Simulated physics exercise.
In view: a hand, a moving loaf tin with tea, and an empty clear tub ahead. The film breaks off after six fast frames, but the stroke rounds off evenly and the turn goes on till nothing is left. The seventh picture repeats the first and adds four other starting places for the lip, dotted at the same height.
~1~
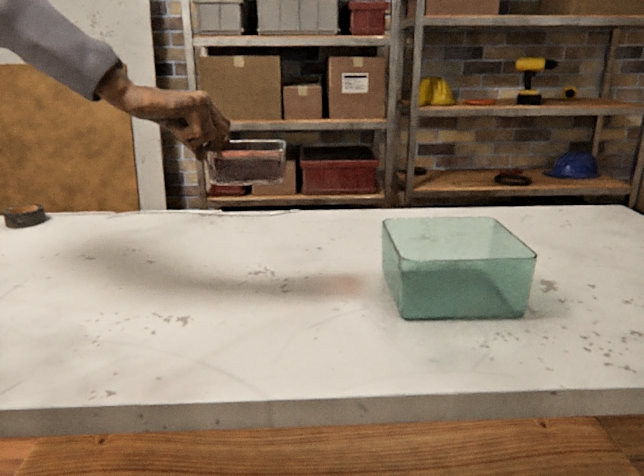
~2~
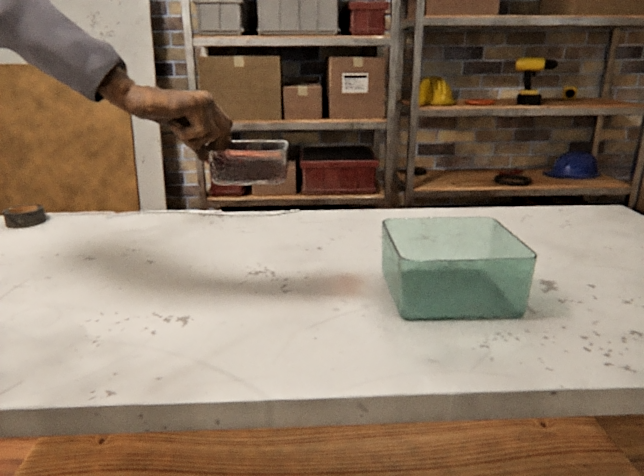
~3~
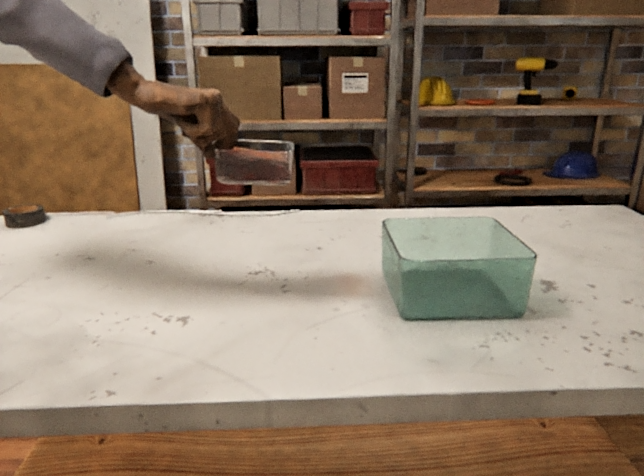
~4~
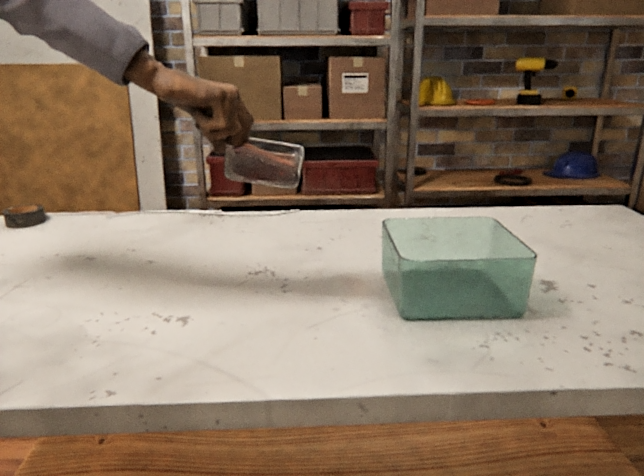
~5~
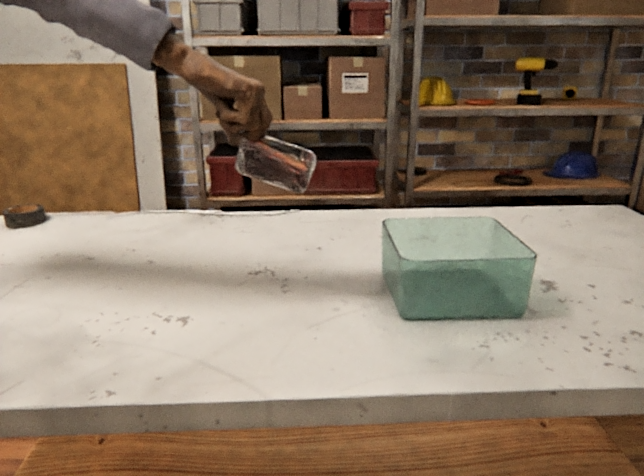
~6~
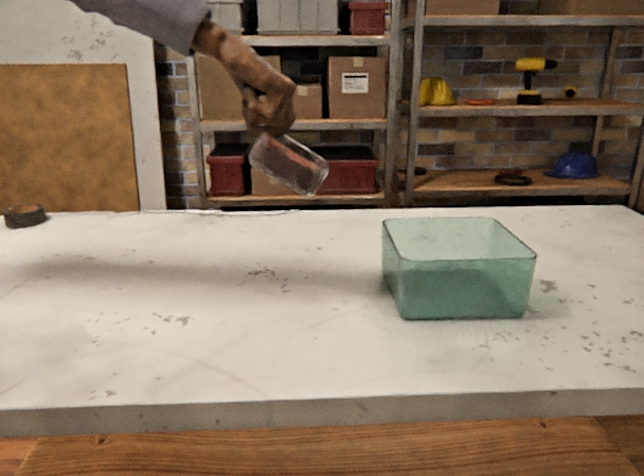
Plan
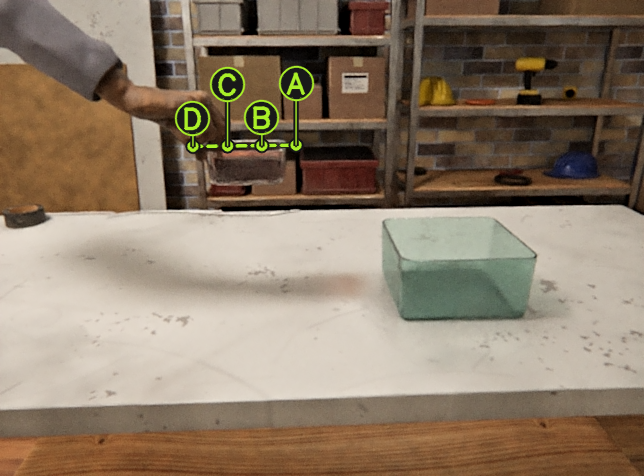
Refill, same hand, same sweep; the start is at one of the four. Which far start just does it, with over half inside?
That is dot B.
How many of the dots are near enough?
Two.
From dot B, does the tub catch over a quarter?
Yes, clearly.
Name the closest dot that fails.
That would be C.
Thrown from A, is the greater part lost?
No.
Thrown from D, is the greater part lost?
Yes, it does.
On the marked copy, A at (296, 145); B at (261, 145); C at (227, 146); D at (192, 146).
For dot A, about 85 % lands in the tub, 7 % falls short and 8 % goes beside or beyond.
For dot B, about 75 % lands in the tub, 17 % falls short and 8 % goes beside or beyond.
For dot C, about 3 % lands in the tub, 93 % falls short and 4 % goes beside or beyond.
For dot D, about 0 % lands in the tub, 96 % falls short and 4 % goes beside or beyond.
